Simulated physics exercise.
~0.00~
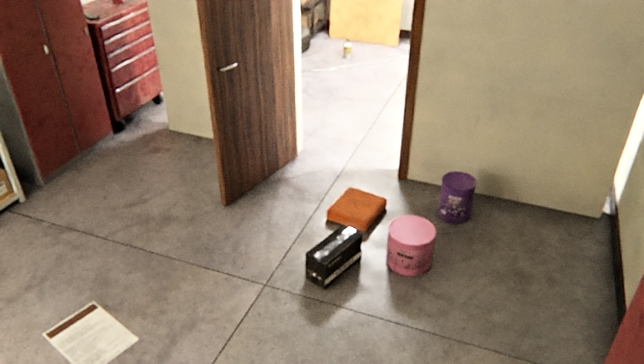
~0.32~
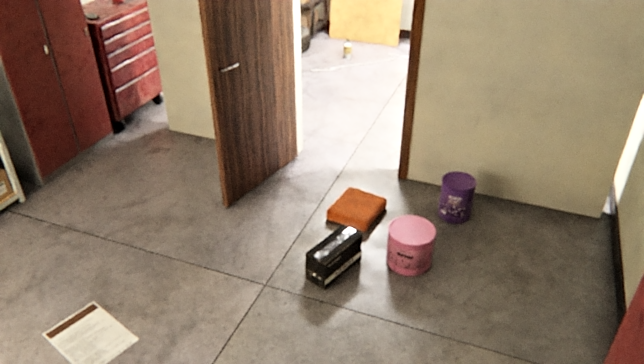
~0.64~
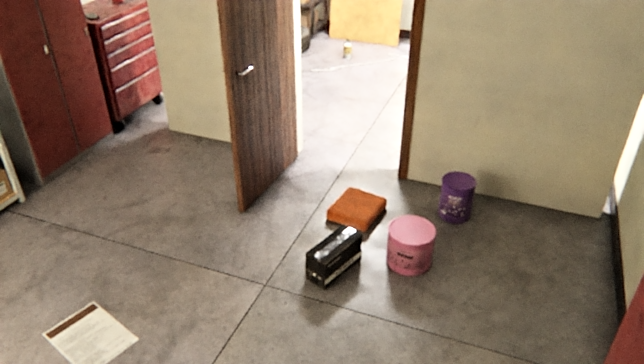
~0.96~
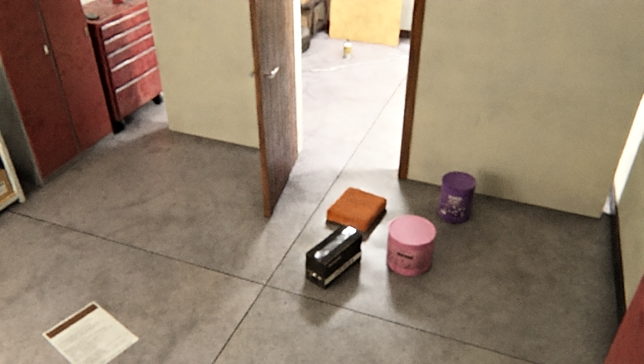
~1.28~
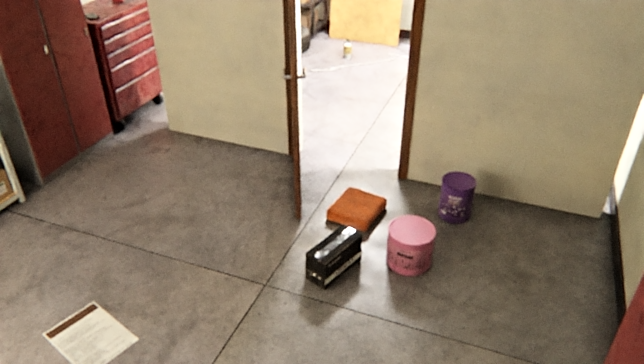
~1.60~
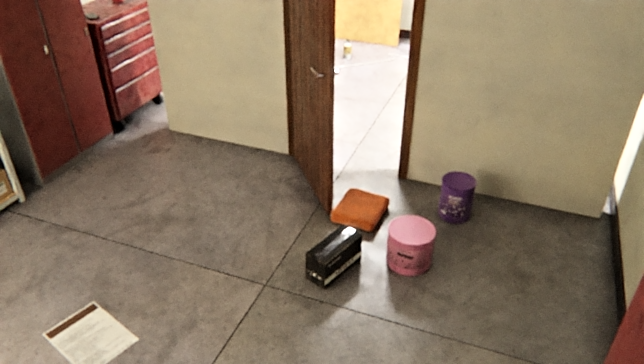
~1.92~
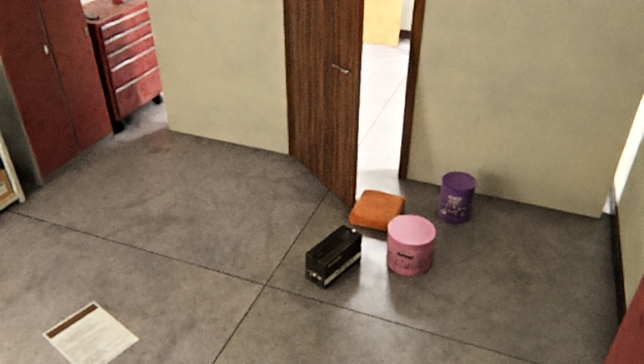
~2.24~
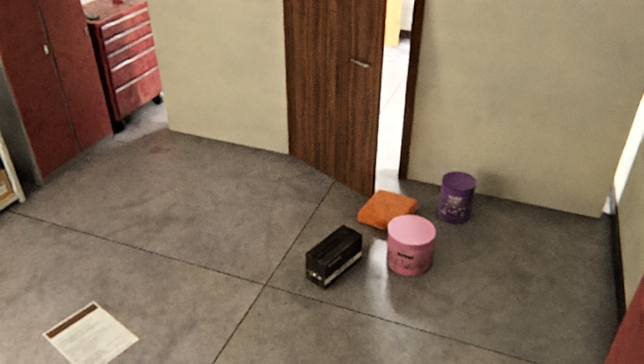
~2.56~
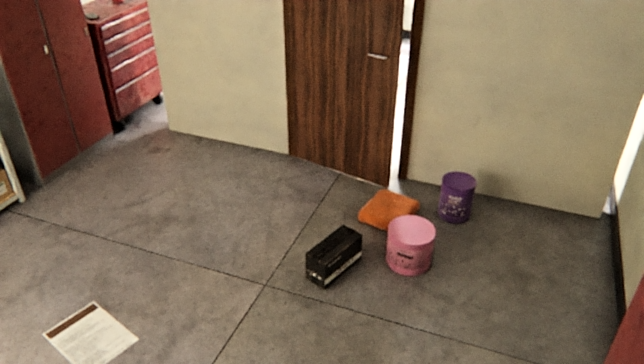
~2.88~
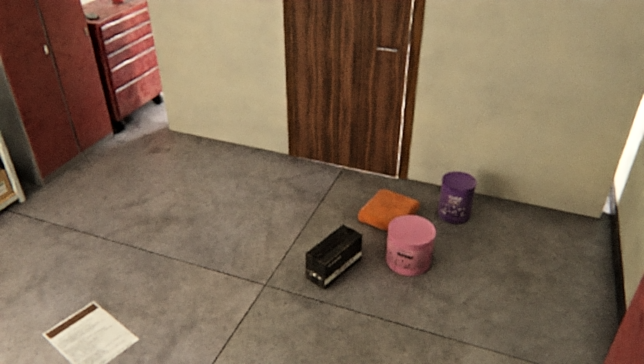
A wooden door swung steadily closed into a room with a concrete floor, nudging an orange cushion a short way to the right as it passed, and ended up shut in its frame, while the black box and the pink and purple pails stayed put.
